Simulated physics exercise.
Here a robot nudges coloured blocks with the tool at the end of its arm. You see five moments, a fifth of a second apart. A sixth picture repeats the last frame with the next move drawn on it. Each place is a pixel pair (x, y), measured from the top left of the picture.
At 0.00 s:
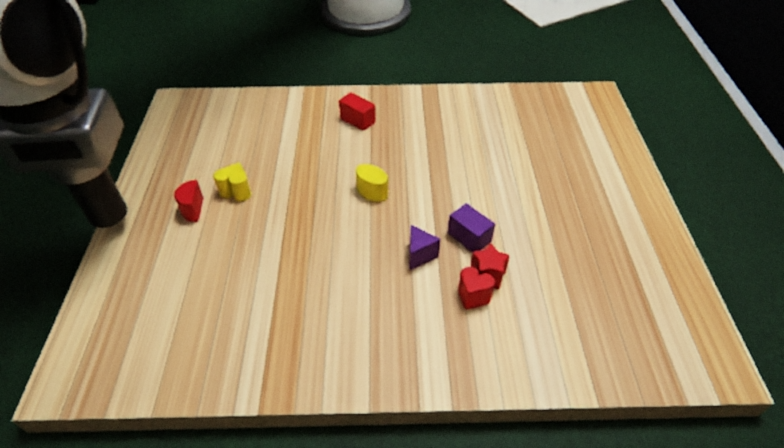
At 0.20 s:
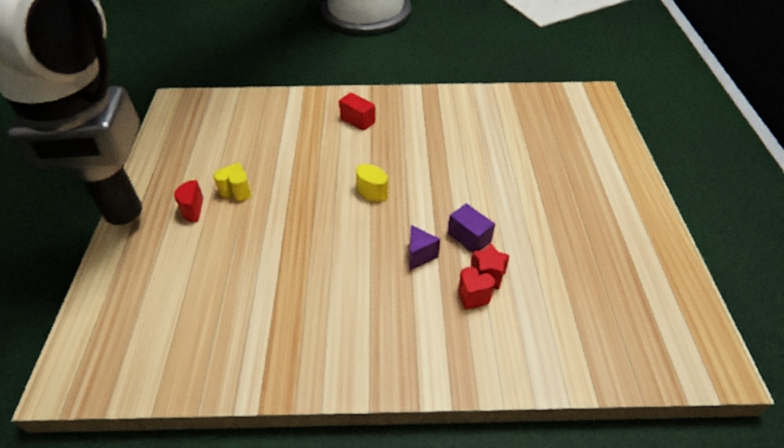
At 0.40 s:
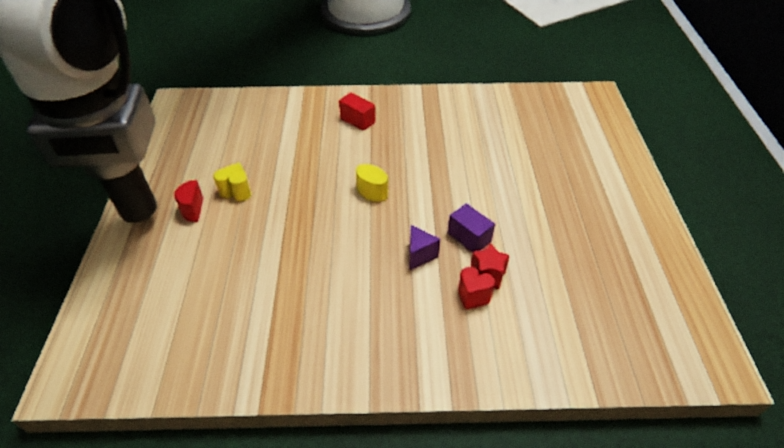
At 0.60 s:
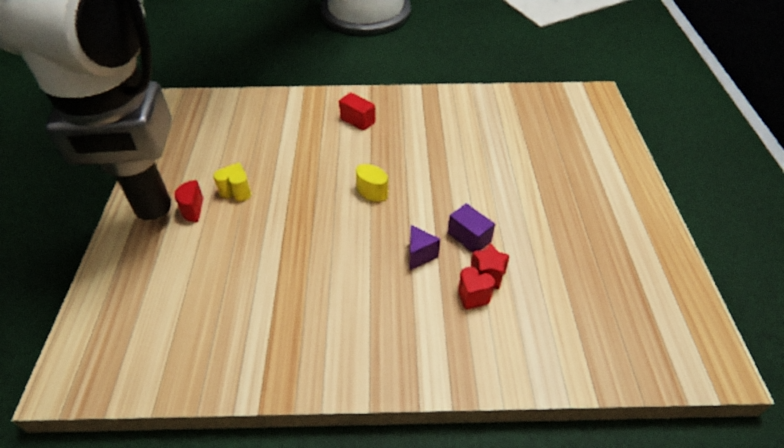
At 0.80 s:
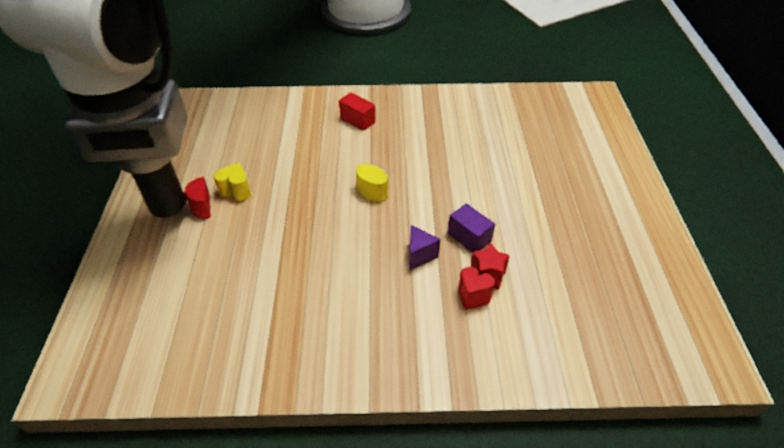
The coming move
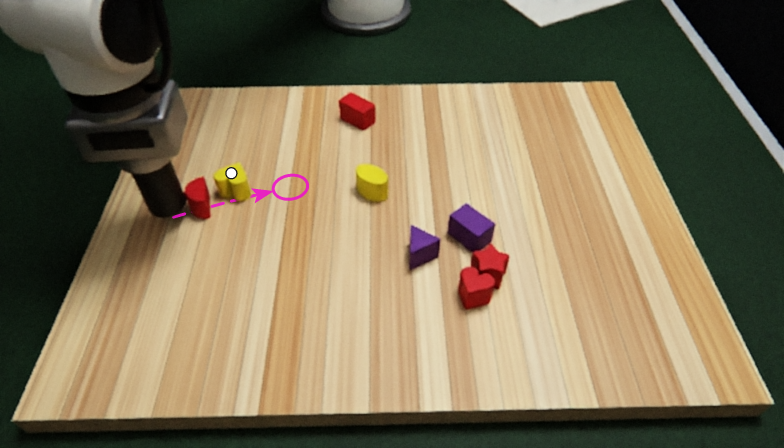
A robot arm with a dark cylindrical tool reaches in at the left of a striped wooden board on a dark green surface, seen from above at an angle by a still camera. A red block and a yellow heart sit near the tool, a yellow oval and red block farther right, and two purple and two red blocks right of centre. The tool slides rightward and nudges the nearest red block slightly toward the heart.
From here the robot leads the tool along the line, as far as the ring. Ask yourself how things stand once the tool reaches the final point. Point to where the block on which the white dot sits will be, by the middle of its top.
Its top middle: (280, 141).
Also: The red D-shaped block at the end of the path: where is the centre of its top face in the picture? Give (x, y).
Close to (296, 149).
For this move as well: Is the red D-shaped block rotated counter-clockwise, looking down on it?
Yes - that is the case.
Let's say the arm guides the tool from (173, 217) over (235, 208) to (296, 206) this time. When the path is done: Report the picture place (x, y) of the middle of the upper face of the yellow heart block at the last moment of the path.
At roughly (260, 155).
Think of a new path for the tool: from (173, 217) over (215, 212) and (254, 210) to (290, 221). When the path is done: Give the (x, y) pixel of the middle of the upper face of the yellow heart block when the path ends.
I think it will end close to (256, 157).
Path on the board, from (173, 217) directly to (290, 187); the dot is on the yellow heart block.
What follows on the original path. One third of the way, tool at (210, 195); red D-shaped block at (233, 174), turned 45° anticlockwise; yellow heart block at (250, 163), turned 15° clockwise.
Two thirds of the way, tool at (249, 184); red D-shaped block at (268, 161), turned 75° anticlockwise; yellow heart block at (274, 148), turned 15° anticlockwise.
At the end, tool at (288, 176); red D-shaped block at (296, 149), turned 115° anticlockwise; yellow heart block at (280, 141), turned 50° anticlockwise; yellow oval block in place.
